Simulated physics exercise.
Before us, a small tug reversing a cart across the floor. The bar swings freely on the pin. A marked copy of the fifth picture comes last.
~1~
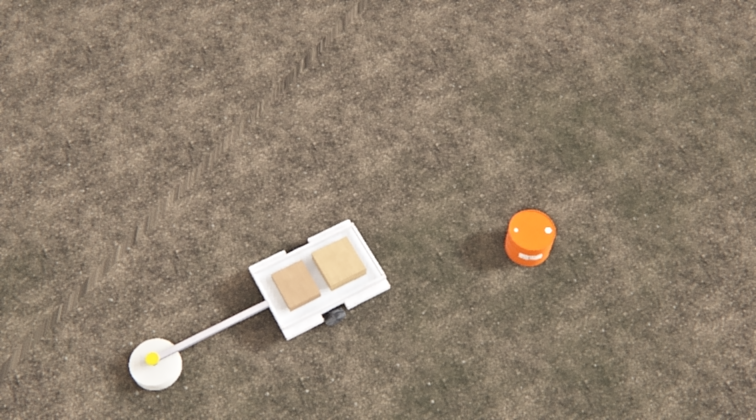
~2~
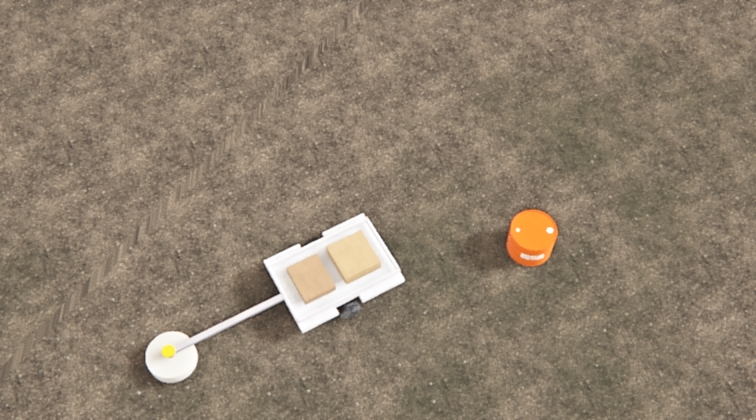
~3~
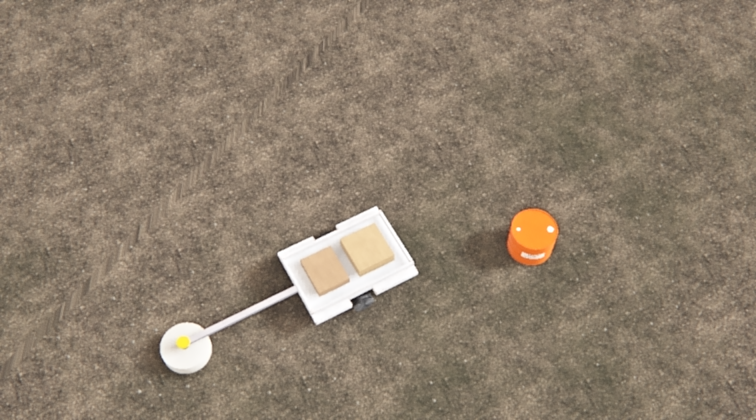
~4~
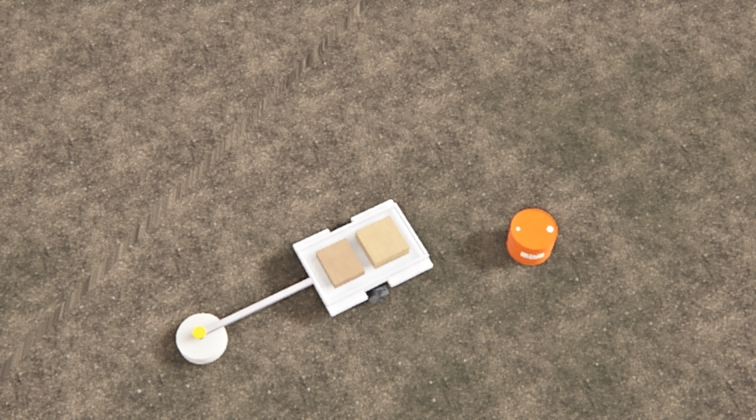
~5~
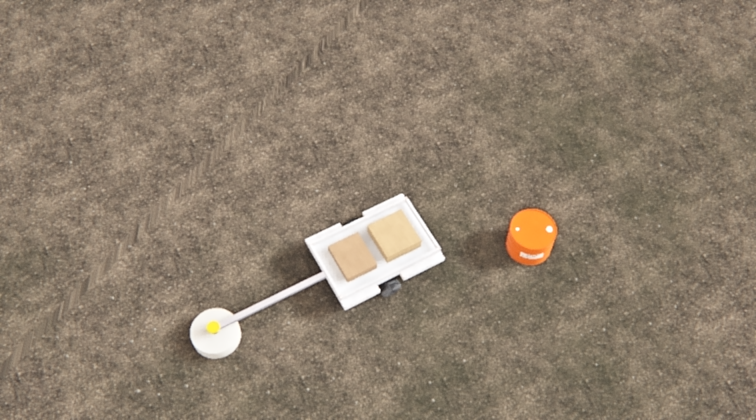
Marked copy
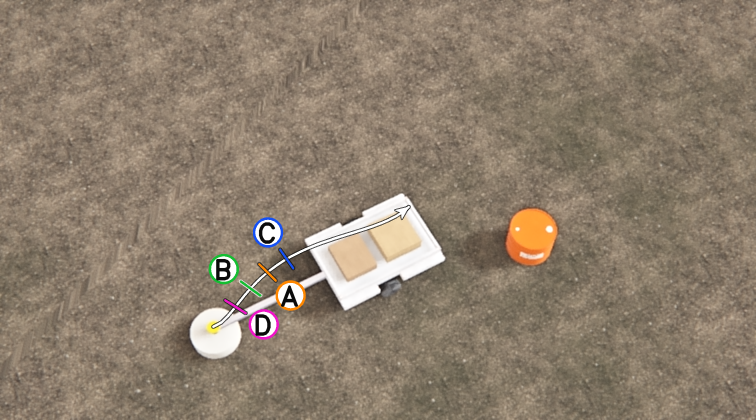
The clip shows a round white robot pushing a white cart by a bar, with two wooden blocks on the cart, steadily up and to the right across a brown floor, narrowing the gap to an orange tub.
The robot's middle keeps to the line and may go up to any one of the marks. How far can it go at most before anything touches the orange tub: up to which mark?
Mark A.
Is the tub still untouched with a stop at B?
For that mark, yes.
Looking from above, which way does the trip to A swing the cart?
Clockwise.
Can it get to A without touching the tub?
Yes.
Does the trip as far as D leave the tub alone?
Yes.
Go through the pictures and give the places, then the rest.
The first picture shows robot (155, 363); white cart (319, 277); orange tub (527, 246).
The second picture shows robot (171, 356); white cart (334, 270); orange tub (529, 246).
The third picture shows robot (185, 347); white cart (347, 263); orange tub (530, 245).
The fourth picture shows robot (201, 337); white cart (363, 255); orange tub (529, 245).
The fifth picture shows robot (215, 332); white cart (375, 249); orange tub (528, 245).
On the marked copy, A at (267, 272); B at (251, 288); C at (287, 259); D at (235, 307); the route from (213, 327) via (308, 249) to (409, 207).
With A. Early on, robot (235, 314), cart (396, 239).
Further on, robot (252, 294), cart (416, 231).
At the end, robot (269, 278), cart (435, 225); nothing has been touched.
As for the rest, B is safe but short; C is too far, the tub has been hit; D is safe but short.
